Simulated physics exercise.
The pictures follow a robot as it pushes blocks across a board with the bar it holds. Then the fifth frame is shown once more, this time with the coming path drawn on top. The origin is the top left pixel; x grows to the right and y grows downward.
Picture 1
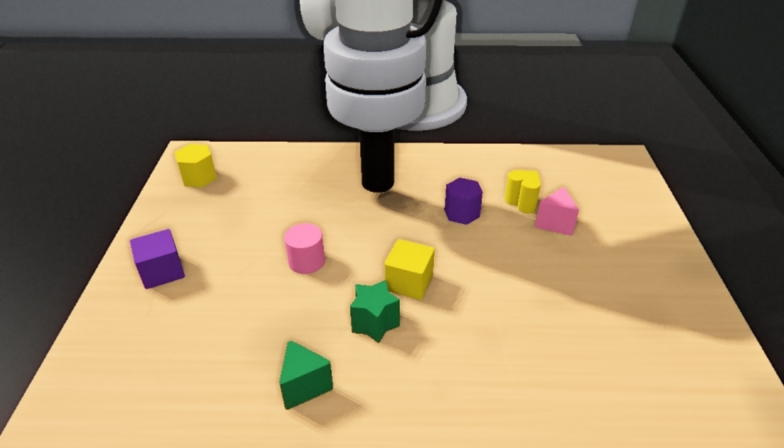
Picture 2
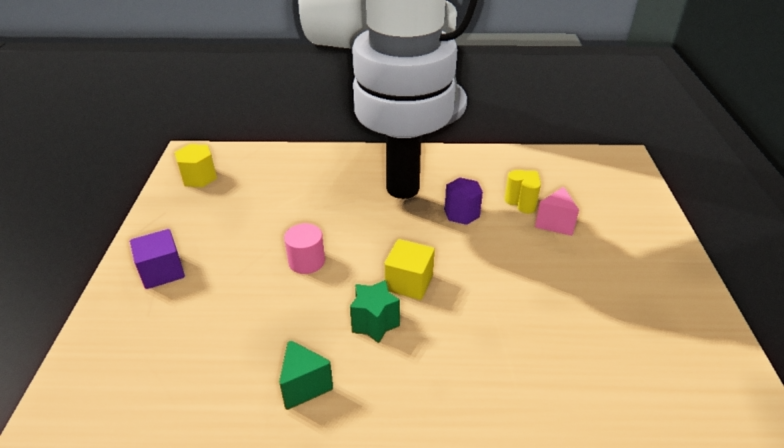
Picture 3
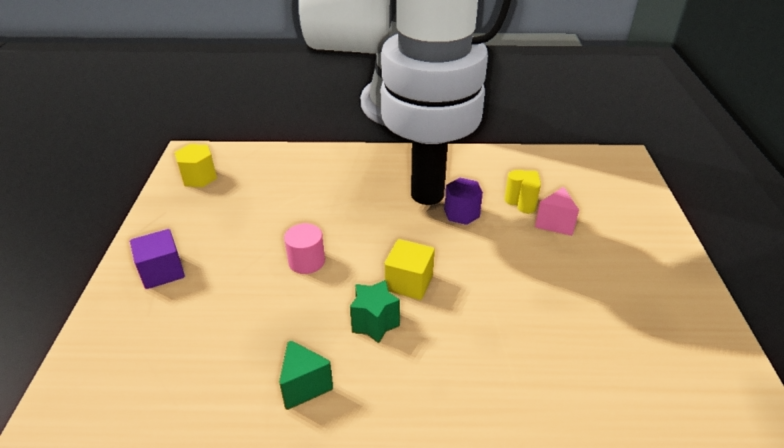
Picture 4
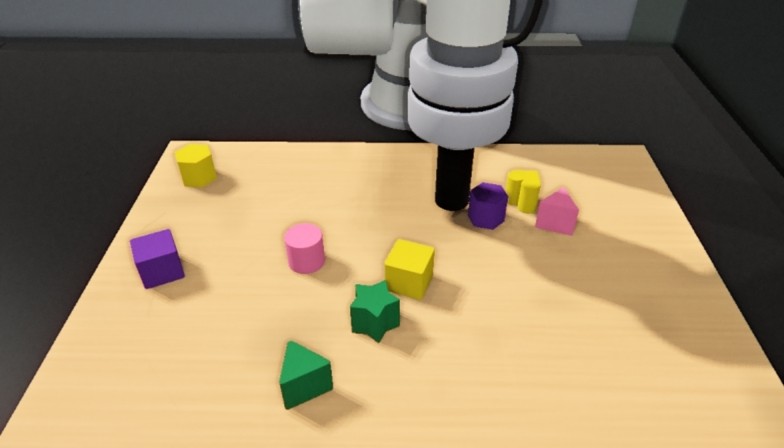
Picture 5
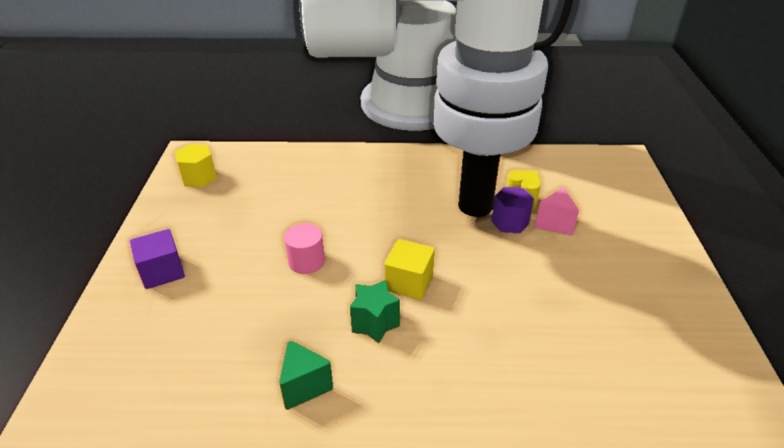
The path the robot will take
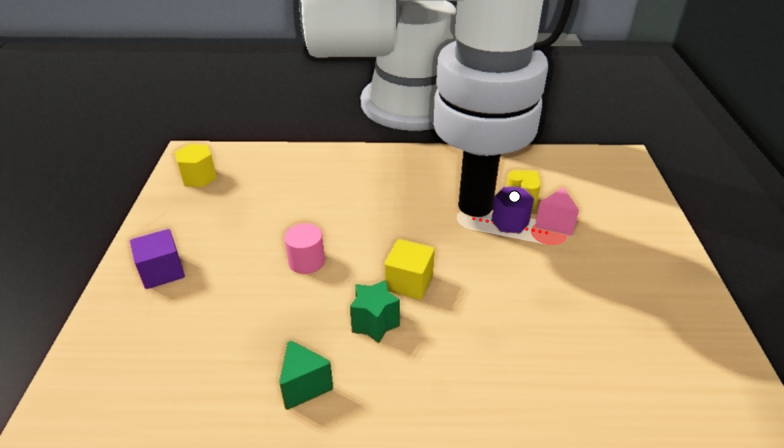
We see a robot arm above a wooden table of scattered colored blocks. Its black bar moves right to the purple six-sided block, then pushes it rightward, close to the yellow heart-shaped and pink blocks, while the others stay still.
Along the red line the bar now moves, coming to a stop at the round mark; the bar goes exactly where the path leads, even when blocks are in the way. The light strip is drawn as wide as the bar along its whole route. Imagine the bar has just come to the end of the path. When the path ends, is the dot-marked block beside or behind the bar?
In short: No.
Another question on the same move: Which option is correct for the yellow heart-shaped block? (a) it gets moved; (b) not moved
I'll go with b - not moved.
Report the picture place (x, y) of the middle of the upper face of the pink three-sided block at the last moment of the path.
It is at (615, 201).
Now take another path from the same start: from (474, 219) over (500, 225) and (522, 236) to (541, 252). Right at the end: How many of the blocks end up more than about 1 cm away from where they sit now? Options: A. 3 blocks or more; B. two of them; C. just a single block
Answer: B.
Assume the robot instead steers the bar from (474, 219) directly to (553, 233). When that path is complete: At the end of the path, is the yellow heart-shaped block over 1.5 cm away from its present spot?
That would be a no.
The drawn path runs in a line from (474, 219) to (549, 233); the dot is on the purple six-sided block.
The first path, step by step. Halfway along, bar at (514, 214); purple six-sided block at (555, 204); pink three-sided block at (584, 201), turned 55° anticlockwise.
At the end, bar at (552, 221); purple six-sided block at (594, 209); yellow heart-shaped block not moved; pink three-sided block at (615, 201), turned 80° anticlockwise.
